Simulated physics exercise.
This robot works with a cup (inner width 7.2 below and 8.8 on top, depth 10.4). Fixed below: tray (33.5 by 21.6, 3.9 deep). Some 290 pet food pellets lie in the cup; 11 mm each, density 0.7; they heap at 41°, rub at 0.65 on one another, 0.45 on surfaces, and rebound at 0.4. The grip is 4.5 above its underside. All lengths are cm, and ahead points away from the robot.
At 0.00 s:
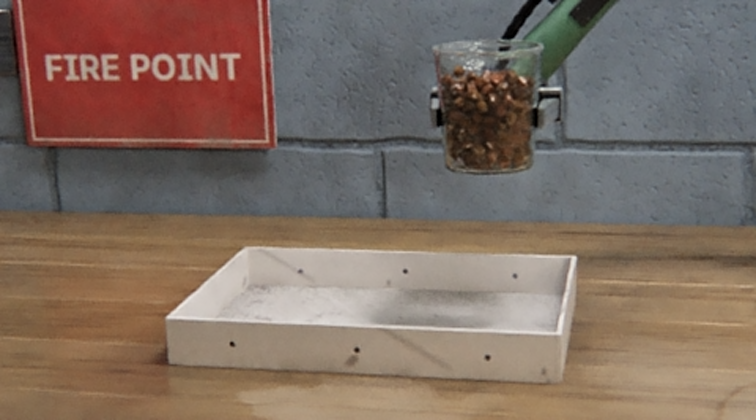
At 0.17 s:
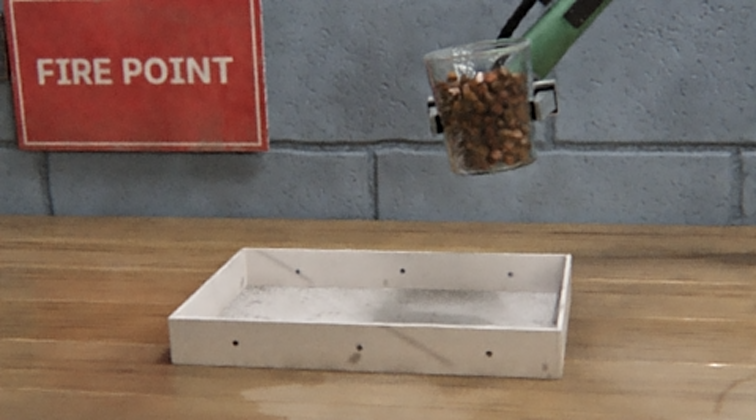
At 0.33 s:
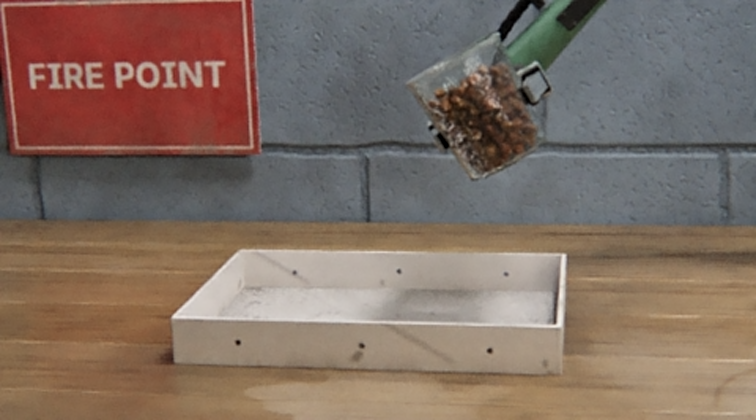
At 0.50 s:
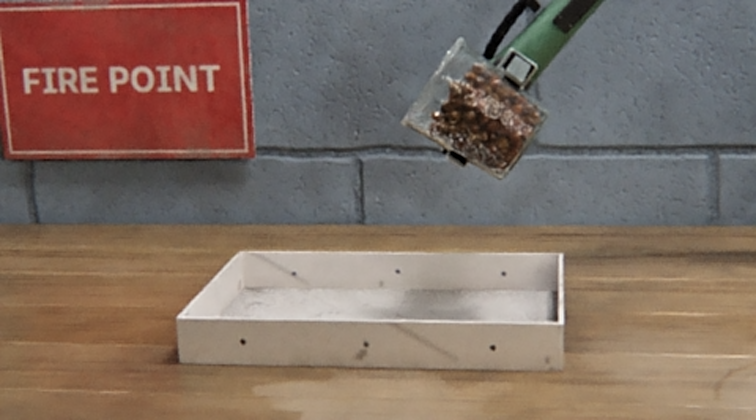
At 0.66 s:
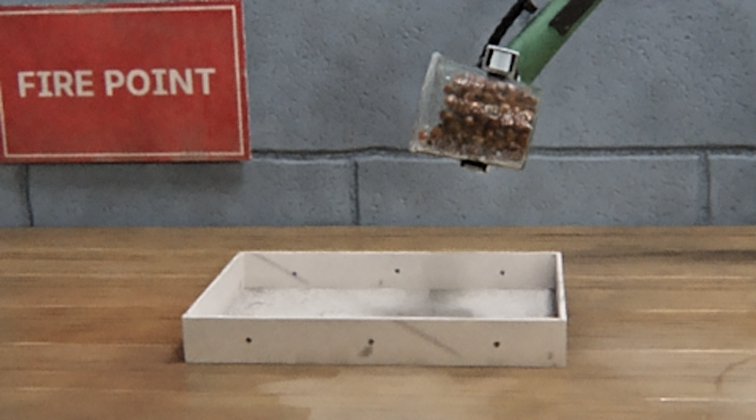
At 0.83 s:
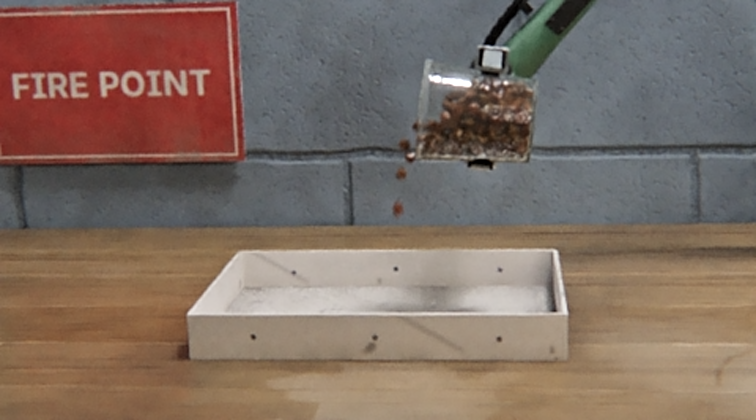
A green robot arm held a clear cup of brown pellets above a shallow white tray on a wooden table, tipped it steadily to the left until nearly sideways, and a few pellets dropped out.
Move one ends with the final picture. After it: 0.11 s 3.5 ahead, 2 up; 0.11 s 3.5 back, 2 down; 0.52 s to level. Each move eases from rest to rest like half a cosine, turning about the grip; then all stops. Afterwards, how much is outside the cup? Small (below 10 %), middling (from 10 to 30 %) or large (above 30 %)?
A large share, above 30 %, ends outside the cup.
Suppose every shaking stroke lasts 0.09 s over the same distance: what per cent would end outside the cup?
It would be near 90 per cent.
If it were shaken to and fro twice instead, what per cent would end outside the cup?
Then about 85 per cent.
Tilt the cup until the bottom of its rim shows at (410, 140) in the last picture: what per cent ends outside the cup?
Some 40 per cent.
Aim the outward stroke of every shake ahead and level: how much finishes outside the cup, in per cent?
About 50 per cent.
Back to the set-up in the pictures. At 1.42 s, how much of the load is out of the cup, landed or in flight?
Some 65 per cent.
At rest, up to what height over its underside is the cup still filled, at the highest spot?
Some 6.0 cm.
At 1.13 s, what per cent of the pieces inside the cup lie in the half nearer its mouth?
About 85 per cent.
After 1.13 s, tilted 79° forward, highest piece 21 above the table; 115 in the cup, 112 in the tray, 65 in flight or on a rim.
After 1.42 s, tilted 16° forward, highest piece 25 above the table; 187 in the tray, 103 in the cup, 2 in flight or on a rim.
After 1.77 s, level, highest piece 21 above the table; 189 in the tray, 103 in the cup.
After 2.82 s, level, highest piece 21 above the table; 189 in the tray, 103 in the cup.
In the end, 189 in the tray, 103 in the cup. That is 65 % outside the cup.
